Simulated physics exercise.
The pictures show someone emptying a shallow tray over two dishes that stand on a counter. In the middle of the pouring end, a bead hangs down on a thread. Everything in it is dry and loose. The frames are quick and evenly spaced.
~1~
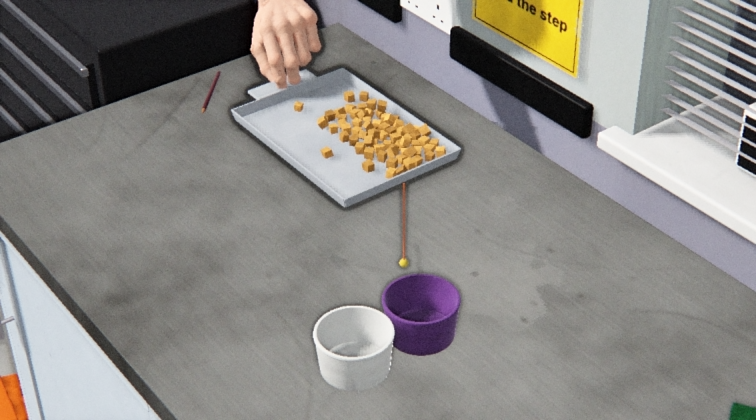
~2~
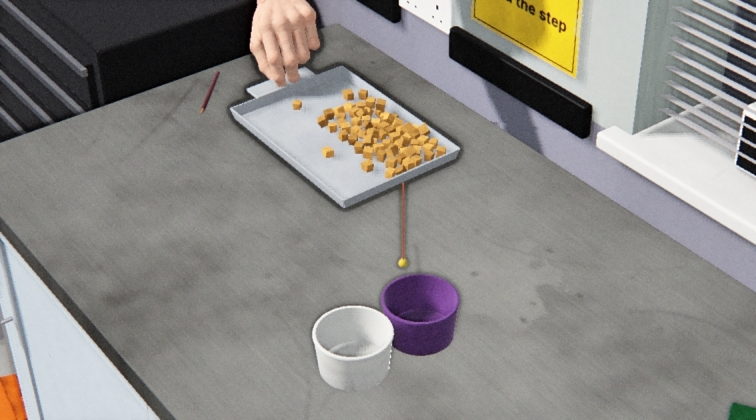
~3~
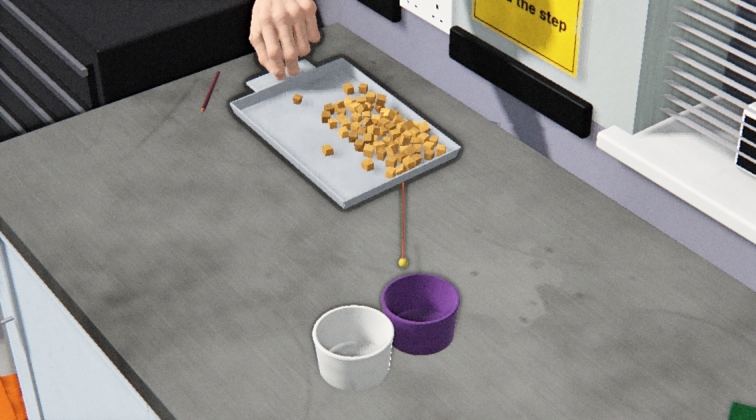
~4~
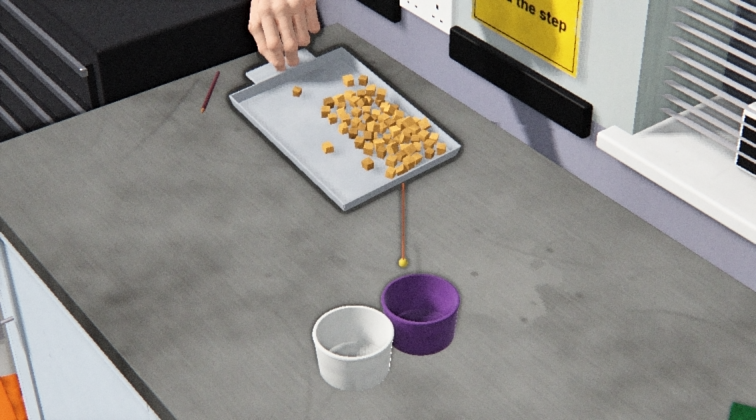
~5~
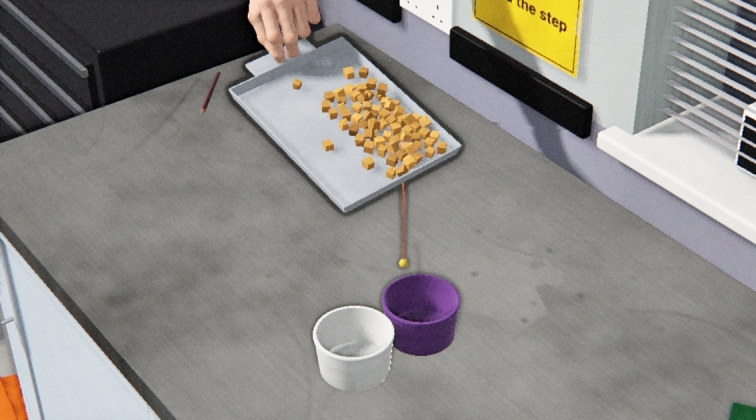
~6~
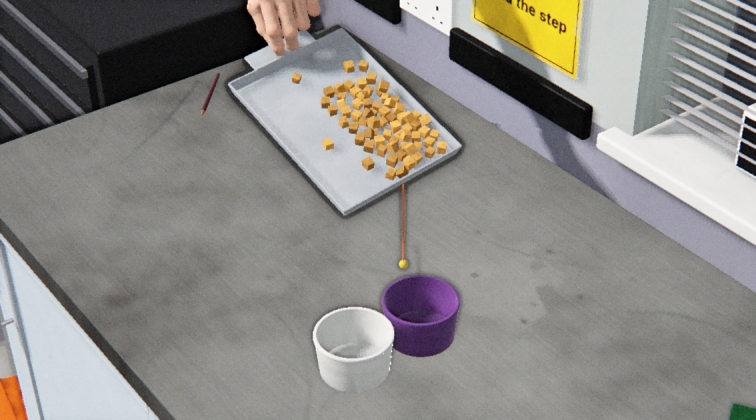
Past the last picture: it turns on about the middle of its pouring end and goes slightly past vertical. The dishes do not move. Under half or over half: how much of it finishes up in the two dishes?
Over half.
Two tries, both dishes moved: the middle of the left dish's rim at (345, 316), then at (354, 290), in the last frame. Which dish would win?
Well, first the one further left, then the one further left.
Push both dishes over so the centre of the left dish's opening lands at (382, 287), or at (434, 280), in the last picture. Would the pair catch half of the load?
Short of half, then Short of half.
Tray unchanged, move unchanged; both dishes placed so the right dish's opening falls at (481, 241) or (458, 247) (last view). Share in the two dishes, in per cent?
First position: Some 0 %; second position: Some 10 %.
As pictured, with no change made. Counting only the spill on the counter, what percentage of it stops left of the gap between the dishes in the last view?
Close to 80 per cent.
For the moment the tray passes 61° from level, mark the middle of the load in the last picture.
Look close to (382, 164) in the last picture.
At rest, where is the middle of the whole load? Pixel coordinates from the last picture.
Somewhere around (398, 334) in the final view.
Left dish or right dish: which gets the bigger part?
The one at right ends up fuller.
Soon after the last picture, tray tipped steeply; nearly all on the tray; a stray few in the right dish; a small part in the air.
A little later, tray tipped past a quarter turn; most on the tray; a small part in the left dish; a small part in the right dish; a stray few outside both; a stray few in the air.
Later still, tray tipped past a quarter turn; about a quarter in the left dish; about half in the right dish; about a third outside both.
At rest, tray tipped past a quarter turn; about a quarter in the left dish; about half in the right dish; about a third outside both.
